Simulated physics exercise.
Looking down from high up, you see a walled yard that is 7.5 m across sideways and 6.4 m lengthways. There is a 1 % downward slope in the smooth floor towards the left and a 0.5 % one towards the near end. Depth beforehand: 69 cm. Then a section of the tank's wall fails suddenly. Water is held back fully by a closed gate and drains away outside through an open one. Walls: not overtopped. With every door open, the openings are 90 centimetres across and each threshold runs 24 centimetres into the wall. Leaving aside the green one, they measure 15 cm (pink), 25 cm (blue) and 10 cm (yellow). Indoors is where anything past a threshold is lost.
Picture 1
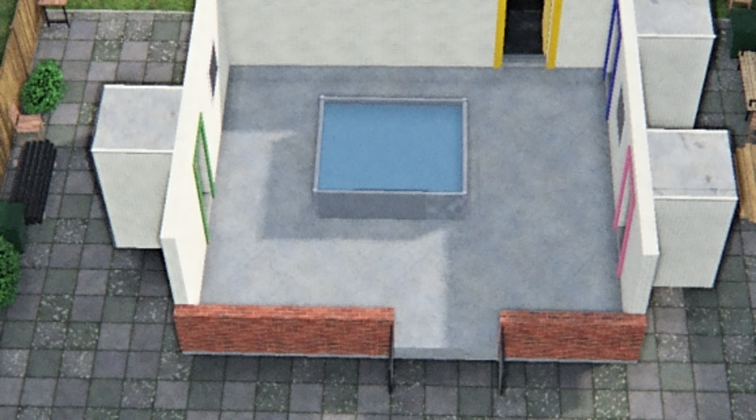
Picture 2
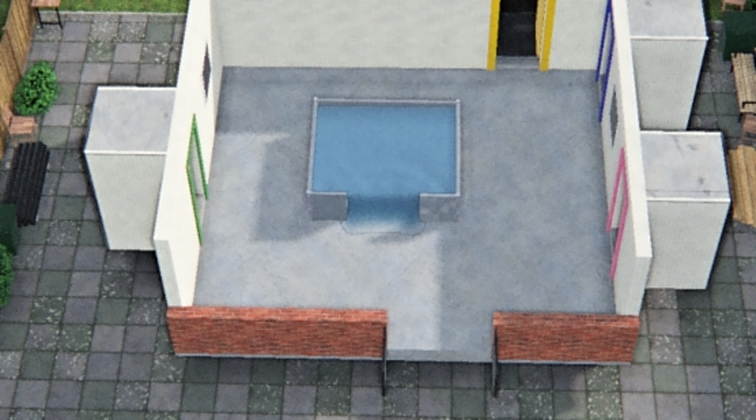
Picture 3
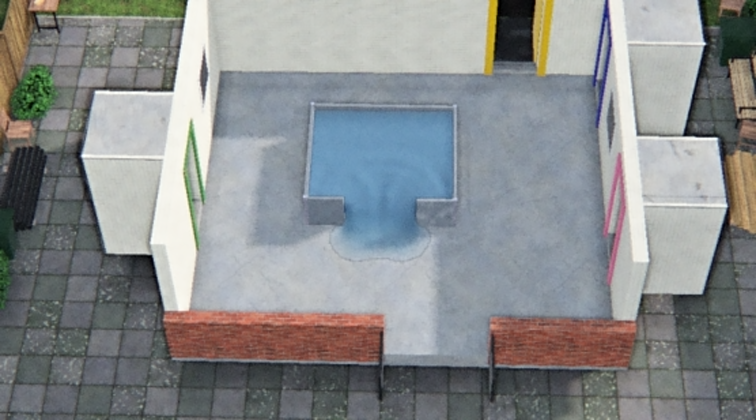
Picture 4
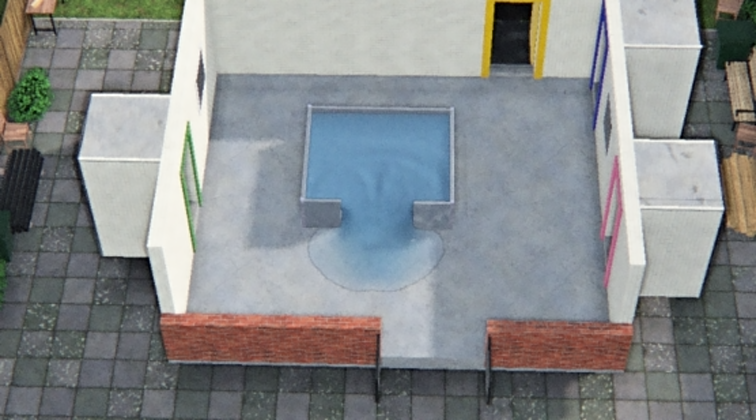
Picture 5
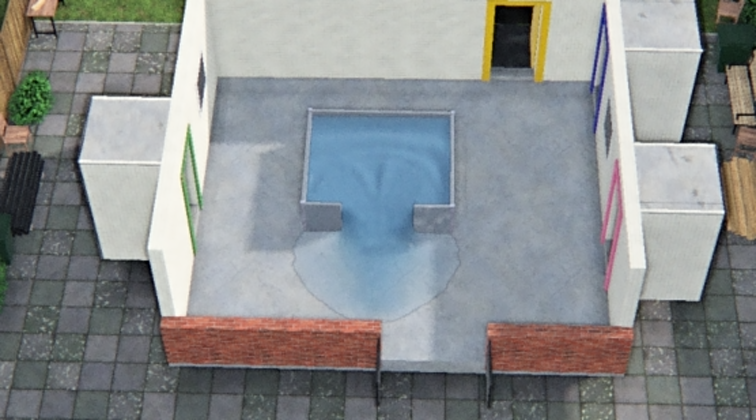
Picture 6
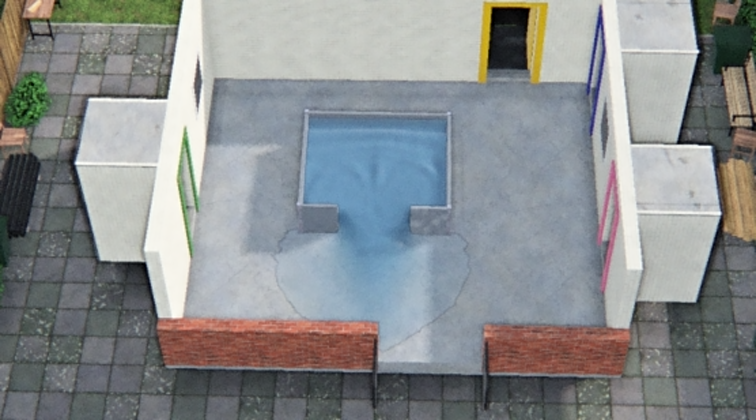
A square tank of blue water stands on the smooth grey floor of a white-walled yard, seen from high above, with paving outside. A green door is on the left, pink and blue ones on the right, a yellow-framed opening at the back, and low red brick walls in front. The tank's near side opens and water pours through, fanning out towards the viewer while the camera drifts slightly.
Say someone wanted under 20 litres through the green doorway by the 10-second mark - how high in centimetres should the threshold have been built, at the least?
They should have built it at least 5 cm high.
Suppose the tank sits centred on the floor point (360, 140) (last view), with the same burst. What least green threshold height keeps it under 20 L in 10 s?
A height near 6.5 cm.
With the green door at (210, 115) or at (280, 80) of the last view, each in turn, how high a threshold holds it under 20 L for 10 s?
Around 10.0 and 10.5 cm respectively.
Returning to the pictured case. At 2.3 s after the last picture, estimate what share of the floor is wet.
Approximately 35 % of the floor.
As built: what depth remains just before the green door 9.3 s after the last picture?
Some 6.5 cm.
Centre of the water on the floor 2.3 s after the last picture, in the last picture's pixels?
Look at about (353, 237) in the last view.
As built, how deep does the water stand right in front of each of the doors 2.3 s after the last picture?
At the pink door the depth is 0 cm, at blue 0 cm, at green 5 cm and at yellow 0 cm.
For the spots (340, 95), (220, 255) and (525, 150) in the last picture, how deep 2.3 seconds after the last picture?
The three readings, in order, are 0, 5 and 0 cm.
Then, 0.7 s after the last picture water covers 25 % of the floor, deepest (39 cm) near (354, 349); it has not reached the green door.
Then, 2.3 s after the last picture water covers 35 % of the floor, deepest (38 cm) near (179, 346); 5 cm at the green door, 0 litres in over its 20 cm threshold.
Then, 9.3 s after the last picture water covers 85 % of the floor, deepest (14 cm) near (179, 346); 6 cm at the green door, 0 litres in over its 20 cm threshold.
At the green door as built, the water peaked near 9 cm, 5.3 s after the last picture.
With a threshold of 4.5 cm, 27 litres would have come in within the 10 s; with 6 cm, 12 litres. So under 20 litres takes about 5 cm.
